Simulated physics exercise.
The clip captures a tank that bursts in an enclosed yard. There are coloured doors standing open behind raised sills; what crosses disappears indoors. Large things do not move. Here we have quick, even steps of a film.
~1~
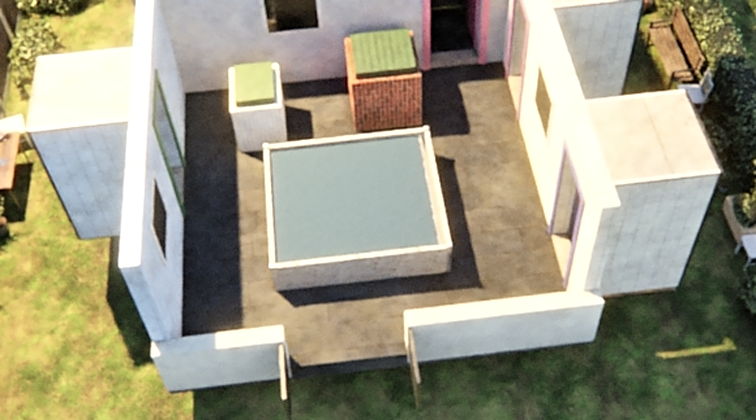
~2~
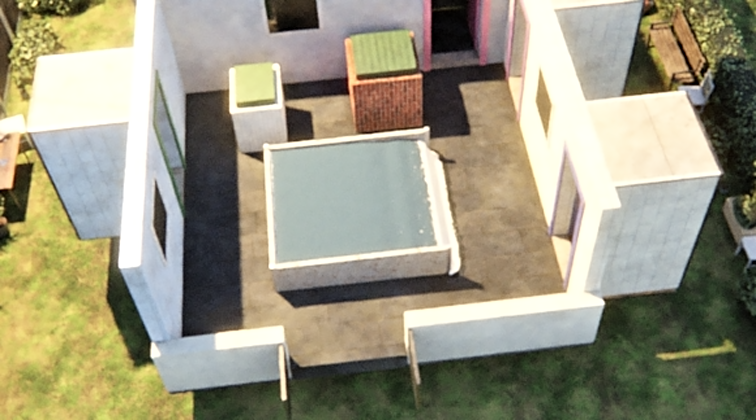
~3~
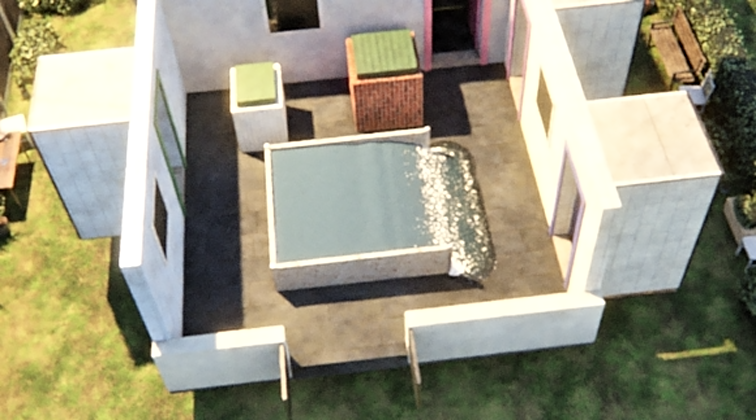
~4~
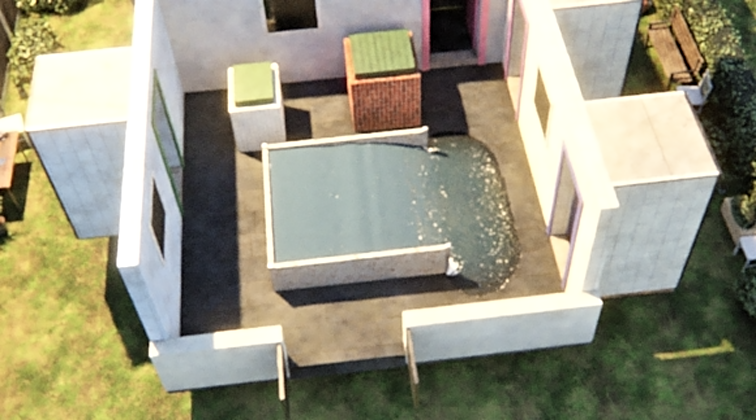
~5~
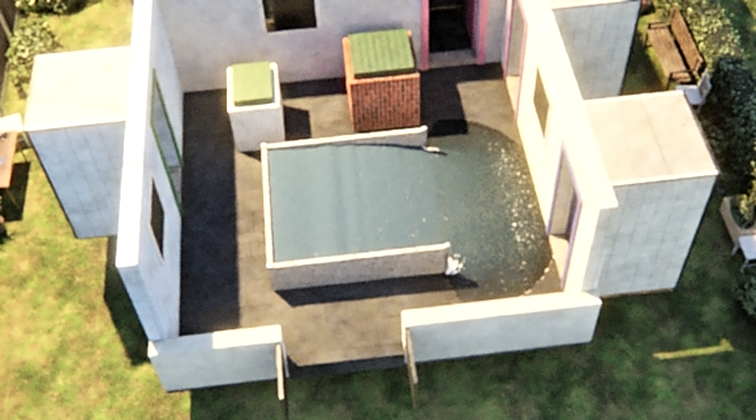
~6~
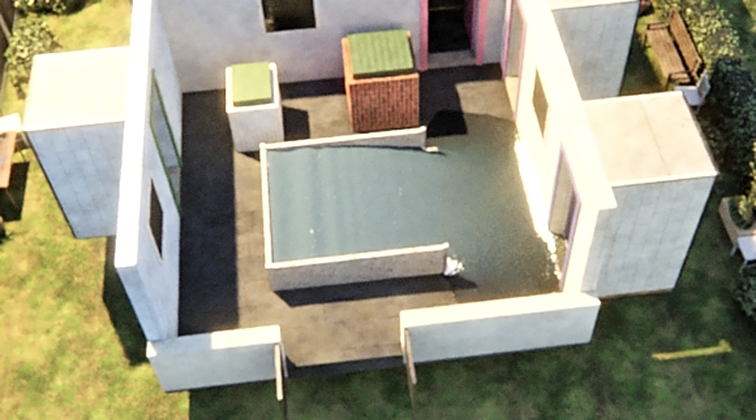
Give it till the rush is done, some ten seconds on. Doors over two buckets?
In the end the pink door lets too much in there. The blue door lets too much in there. The purple door lets too much in there. The green door lets in little enough there.
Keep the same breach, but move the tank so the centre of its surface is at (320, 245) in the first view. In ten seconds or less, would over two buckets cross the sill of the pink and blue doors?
The pink door exceeds it while the blue door exceeds it.
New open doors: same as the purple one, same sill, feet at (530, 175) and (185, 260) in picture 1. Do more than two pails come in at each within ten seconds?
Goes past it, then falls short.
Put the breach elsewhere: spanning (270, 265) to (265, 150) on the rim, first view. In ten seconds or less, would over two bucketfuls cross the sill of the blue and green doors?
One by one: The blue one lets more in; the green one floods.
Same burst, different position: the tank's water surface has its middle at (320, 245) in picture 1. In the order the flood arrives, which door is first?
Answer: The blue-painted one.
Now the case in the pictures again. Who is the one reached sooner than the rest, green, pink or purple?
It is the door marked purple.
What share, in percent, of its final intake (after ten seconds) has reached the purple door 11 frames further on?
My guess is about 5 %.
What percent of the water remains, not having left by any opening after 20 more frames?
I'd estimate close to 88 per cent.
A moment on, water covers 30 % of the floor; the pink door not reached, the blue door over two buckets in, the purple door wet at the sill, nothing in, the green door not reached.
Next, water covers 35 % of the floor; the pink door wet at the sill, nothing in, the blue door far over two buckets in, the purple door under two buckets in, the green door not reached.
Then, water covers 55 % of the floor; the pink door over two buckets in, the blue door far over two buckets in, the purple door under two buckets in, the green door not reached.
Later, water covers 90 % of the floor; the pink door far over two buckets in, the blue door far over two buckets in, the purple door over two buckets in, the green door wet at the sill, nothing in.
In the end, water covers 95 % of the floor; the pink door far over two buckets in, the blue door far over two buckets in, the purple door over two buckets in, the green door wet at the sill, nothing in.
